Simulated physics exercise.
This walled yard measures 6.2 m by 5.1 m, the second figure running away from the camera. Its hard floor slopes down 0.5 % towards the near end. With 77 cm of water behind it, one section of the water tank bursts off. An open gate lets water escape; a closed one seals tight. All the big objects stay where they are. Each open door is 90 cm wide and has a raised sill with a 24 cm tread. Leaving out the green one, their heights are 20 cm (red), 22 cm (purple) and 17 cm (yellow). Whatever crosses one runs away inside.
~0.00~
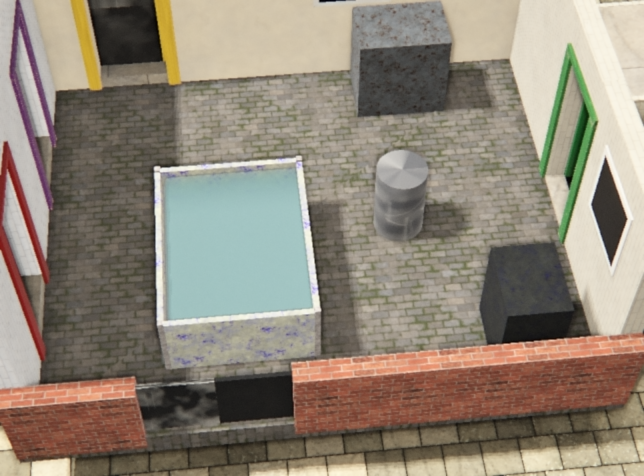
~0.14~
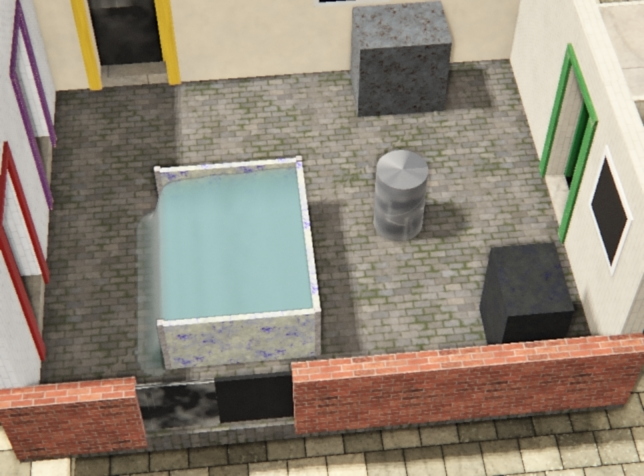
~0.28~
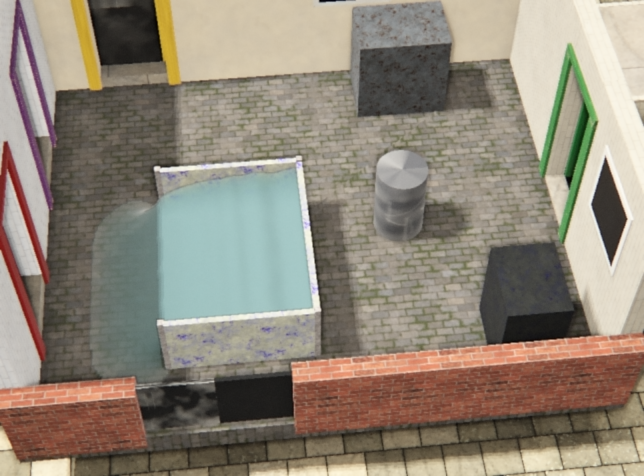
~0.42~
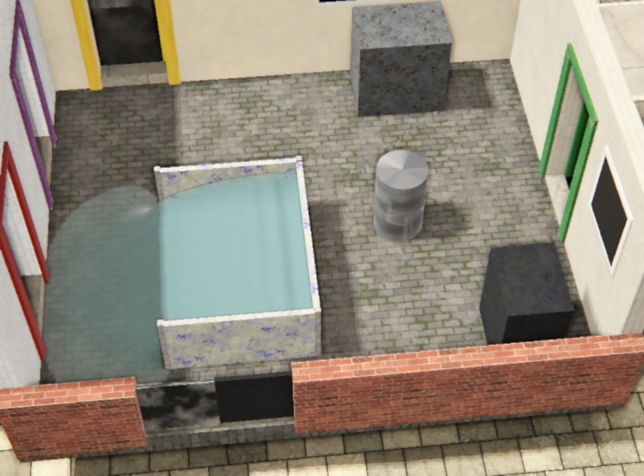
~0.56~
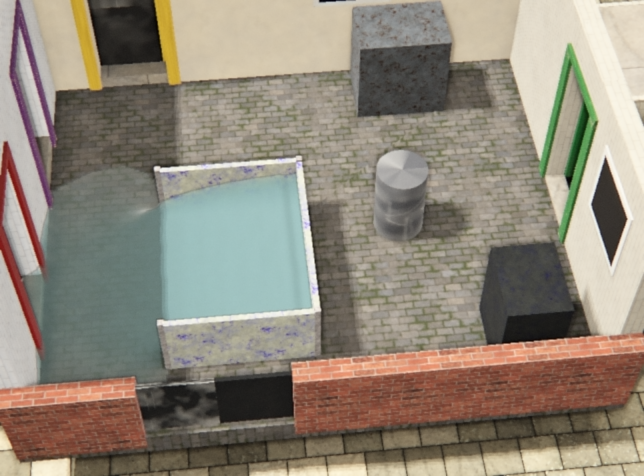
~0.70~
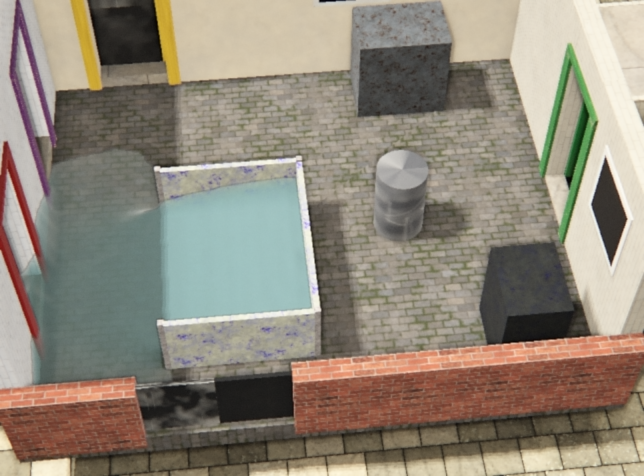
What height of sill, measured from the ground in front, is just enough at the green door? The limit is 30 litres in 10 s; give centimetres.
Close to 7 cm is just enough.
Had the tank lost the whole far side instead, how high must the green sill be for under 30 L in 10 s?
Then roughly 8.0 cm.
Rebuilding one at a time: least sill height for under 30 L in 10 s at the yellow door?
About 18 cm at yellow.
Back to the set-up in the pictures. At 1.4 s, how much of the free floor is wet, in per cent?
About 25 per cent.
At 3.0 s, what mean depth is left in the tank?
Roughly 13 cm on average.
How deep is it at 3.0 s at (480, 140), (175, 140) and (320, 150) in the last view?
In that order: 0, 3 and 0 cm.
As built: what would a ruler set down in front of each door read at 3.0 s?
In cm: Red 23, green 0, purple 13, yellow 22.
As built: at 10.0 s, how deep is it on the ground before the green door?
Some 9.0 cm.
After 1.4 s water covers 25 % of the floor, deepest (53 cm) near (39, 426); it has not reached the green door.
After 3.0 s water covers 50 % of the floor, deepest (26 cm) near (39, 426); it has not reached the green door.
After 10.0 s water covers 100 % of the floor, deepest (15 cm) near (598, 376); 9 cm at the green door, 61 litres in over its 5 cm sill.
At the green door as built, the water arrived by 4.5 s and peaked near 12 cm at 6.6 s.
Run again over the same 10 s with other heights there, 46 litres in over 6 cm, 18 litres over 8.5 cm. The limit of 30 litres is kept from about 7 cm up.
